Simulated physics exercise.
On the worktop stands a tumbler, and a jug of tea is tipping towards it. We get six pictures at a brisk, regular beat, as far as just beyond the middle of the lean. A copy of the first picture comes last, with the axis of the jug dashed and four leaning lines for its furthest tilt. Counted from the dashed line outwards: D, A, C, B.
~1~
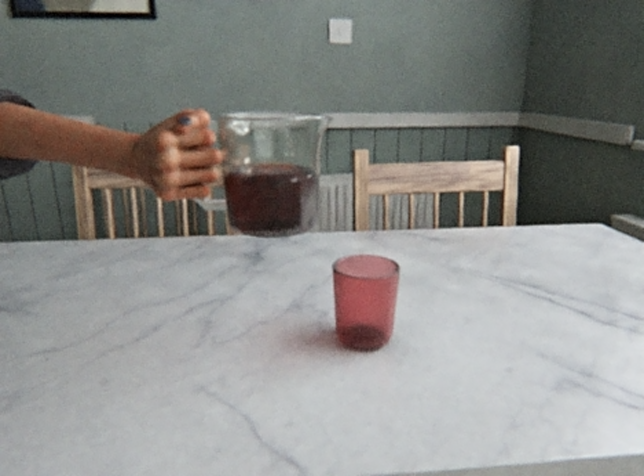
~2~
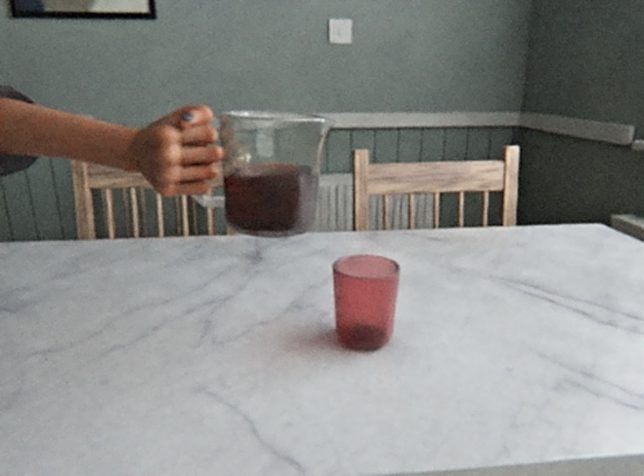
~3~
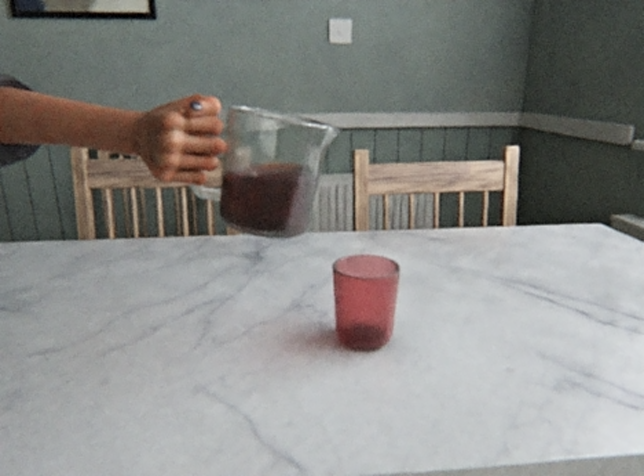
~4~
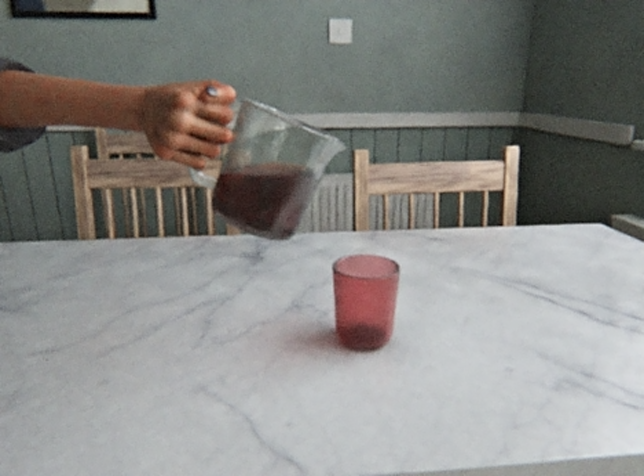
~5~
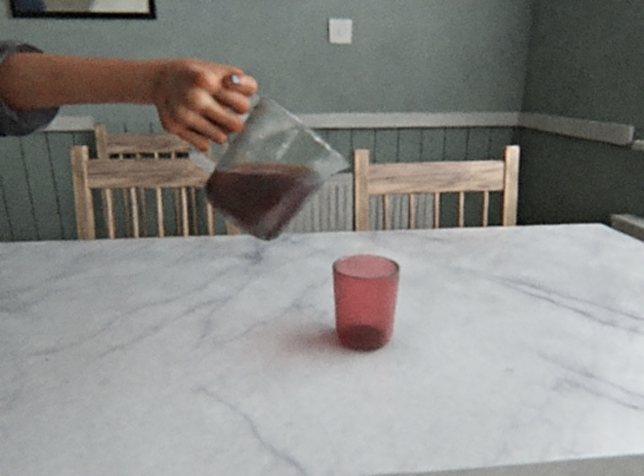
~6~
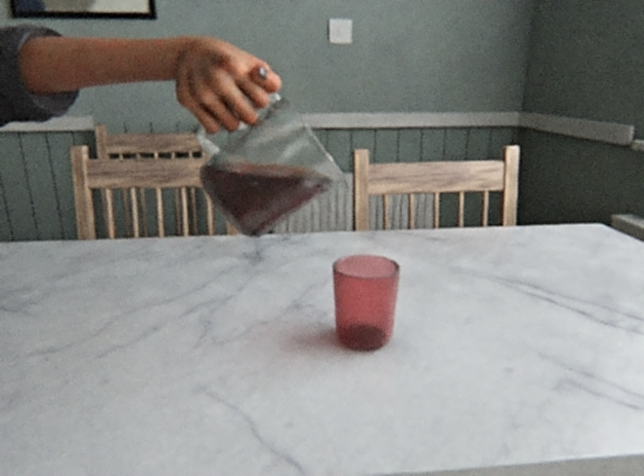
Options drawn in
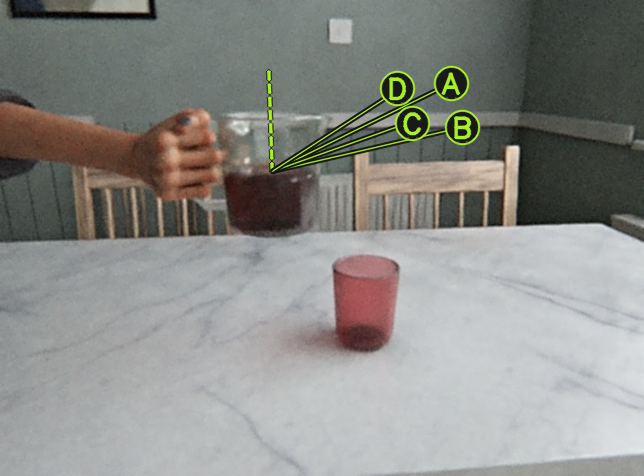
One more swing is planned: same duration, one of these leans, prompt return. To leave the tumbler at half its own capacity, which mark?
Use mark C.
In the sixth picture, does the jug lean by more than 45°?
Yes, it does.
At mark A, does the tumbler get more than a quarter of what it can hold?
Yes, clearly.
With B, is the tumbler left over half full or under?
Over half.
In lime, A at (436, 90); B at (446, 131); C at (395, 127); D at (383, 99).
Choosing A, the tumbler ends with about 35 % of what it can hold.
Choosing B, the tumbler ends with about 67 % of what it can hold; 8 % of the tea is spilt.
Choosing C, the tumbler ends with about 51 % of what it can hold; 5 % of the tea is spilt.
Choosing D, the tumbler ends with about 19 % of what it can hold.
